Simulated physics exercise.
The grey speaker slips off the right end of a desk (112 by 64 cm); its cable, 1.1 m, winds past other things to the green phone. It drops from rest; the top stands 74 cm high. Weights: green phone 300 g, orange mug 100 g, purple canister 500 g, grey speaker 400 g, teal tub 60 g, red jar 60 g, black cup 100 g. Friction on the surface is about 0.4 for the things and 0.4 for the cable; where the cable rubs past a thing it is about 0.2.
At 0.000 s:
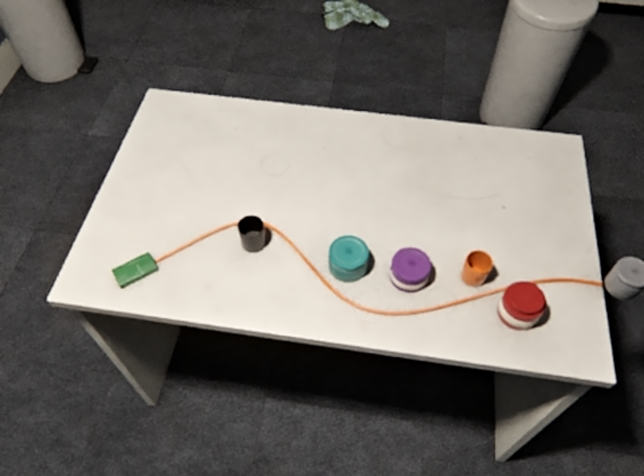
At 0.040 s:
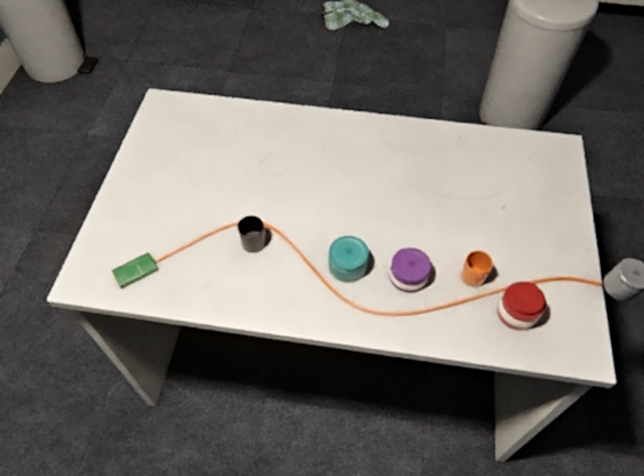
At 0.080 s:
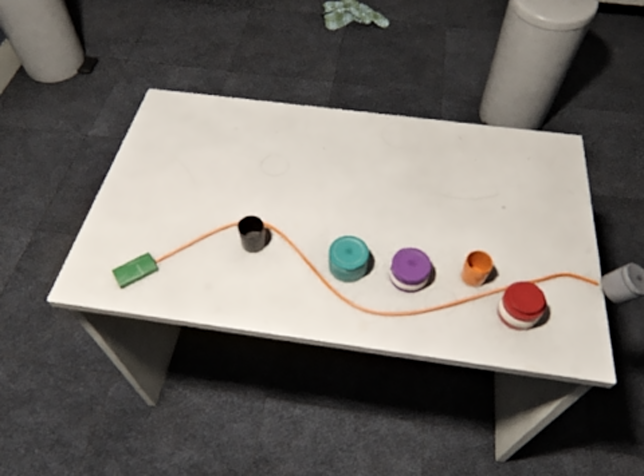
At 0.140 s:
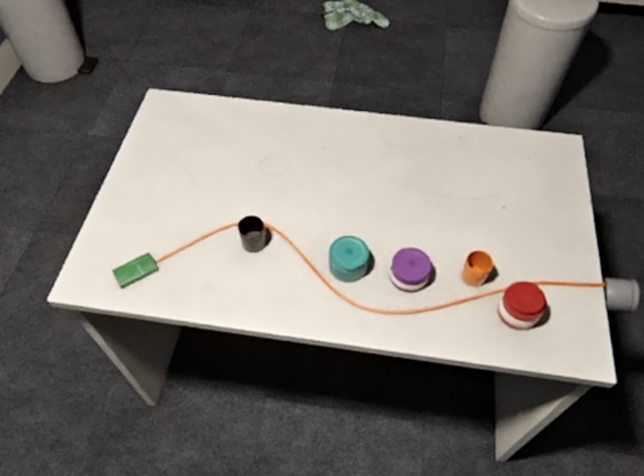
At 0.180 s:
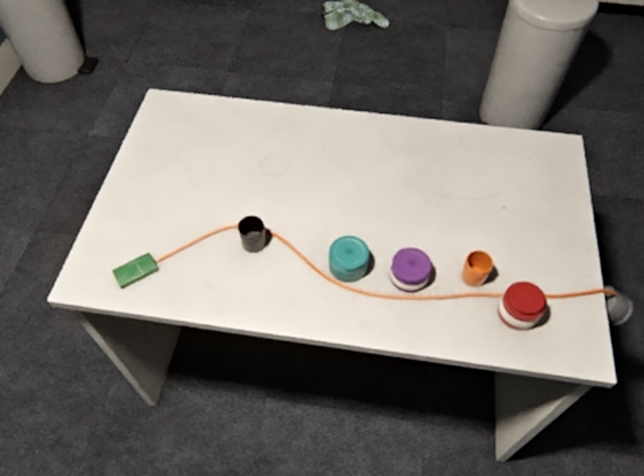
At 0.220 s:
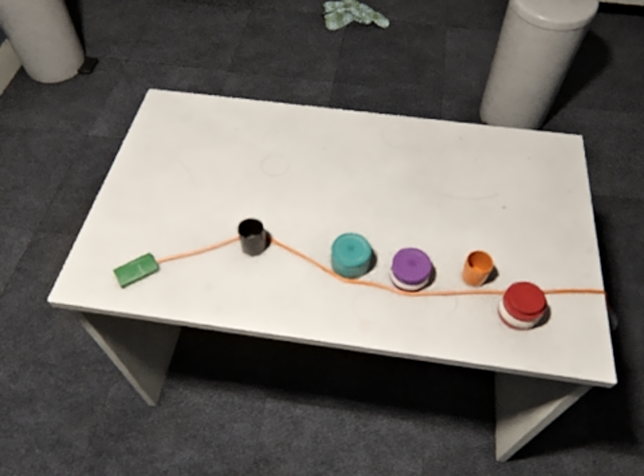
A white table stands on a dark tiled floor, seen from above and in front by a camera that stays still. An orange cable winds from a green block at left past a black cup, teal and purple tubs, an orange cup and a red-lidded jar to a grey cylinder at the right edge. The cylinder tips and drops out of view beyond the edge, pulling the cable straighter against the tubs.
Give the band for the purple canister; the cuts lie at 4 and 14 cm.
The purple canister stays in the low band.
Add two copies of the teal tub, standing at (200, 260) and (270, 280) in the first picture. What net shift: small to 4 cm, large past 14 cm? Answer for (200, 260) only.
There: Middling.
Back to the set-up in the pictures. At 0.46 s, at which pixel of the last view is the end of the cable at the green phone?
At about (202, 273).
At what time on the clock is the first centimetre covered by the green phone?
Green phone 0.26 s.
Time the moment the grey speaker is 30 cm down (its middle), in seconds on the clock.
That is: 0.60 s.
At 0.5 s, the cable's tail end at (202, 273); black cup on its side, 26 cm off its start, grey speaker over the edge, green phone 9 cm off its start.
At 0.7 s, the cable's tail end at (237, 276); black cup over the edge, green phone 17 cm off its start, grey speaker over the edge.
At 1.0 s, the cable's tail end at (269, 279); black cup over the edge, green phone 23 cm off its start at (247, 274), teal tub 9 cm off its start at (371, 221).
At 1.2 s, the cable's tail end at (306, 283); black cup over the edge, green phone 31 cm off its start, teal tub 9 cm off its start.
At 2.4 s, the cable's tail end at (399, 294); purple canister 1 cm off its start at (415, 263), black cup over the edge, green phone 50 cm off its start at (377, 290), teal tub 9 cm off its start at (371, 221).
